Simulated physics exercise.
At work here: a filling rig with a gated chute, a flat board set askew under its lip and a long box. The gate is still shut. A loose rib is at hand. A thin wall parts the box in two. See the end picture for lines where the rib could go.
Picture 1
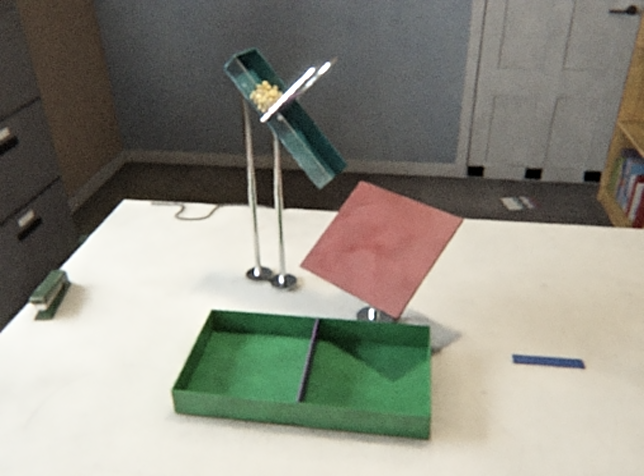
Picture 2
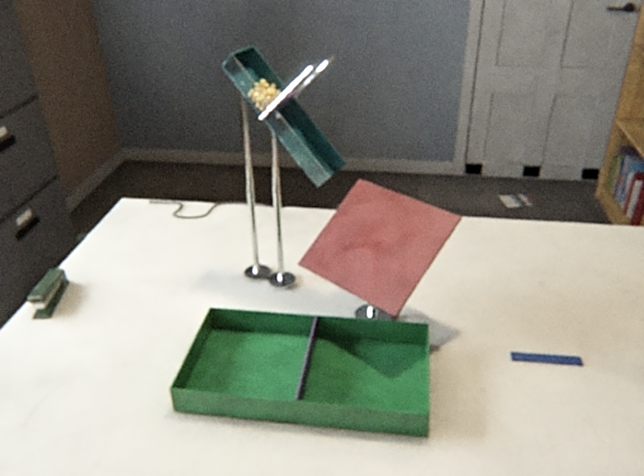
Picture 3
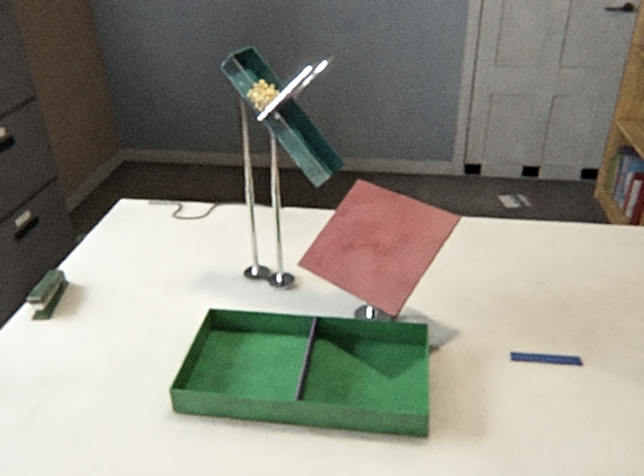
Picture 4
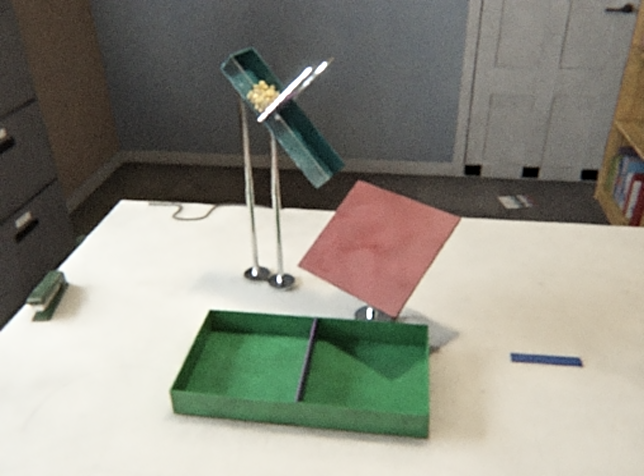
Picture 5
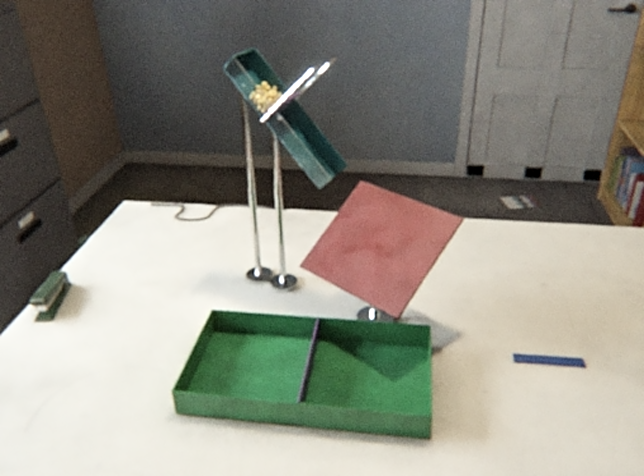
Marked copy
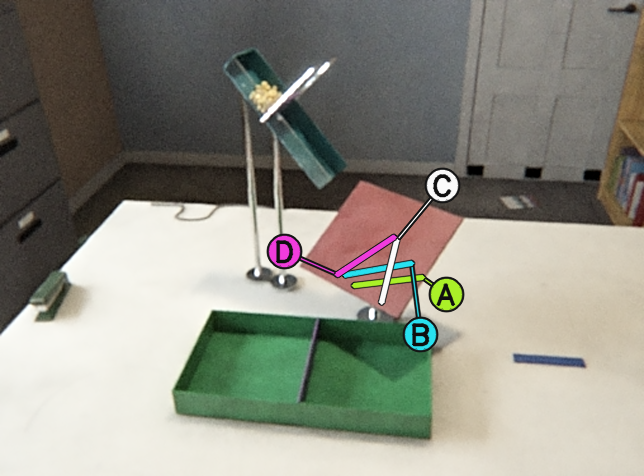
A green divided box sits on a white table below a tilted red board, nothing moving.
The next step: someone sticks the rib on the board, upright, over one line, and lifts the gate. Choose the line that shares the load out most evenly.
Take A.
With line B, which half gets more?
The left half.
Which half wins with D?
The left half.
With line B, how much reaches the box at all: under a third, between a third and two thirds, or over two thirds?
Line B gives over two thirds.
On the marked copy, line A from (422, 277) to (354, 285); line B from (411, 263) to (345, 275); line C from (396, 240) to (381, 302); line D from (393, 237) to (337, 274).
With A, of what is caught, close to half in the left half, close to half in the right.
With B, of what is caught, the bulk in the left half, a small share in the right.
With C, of what is caught, a small share in the left half, the bulk in the right.
With D, of what is caught, all but a few in the left half, a small share in the right.
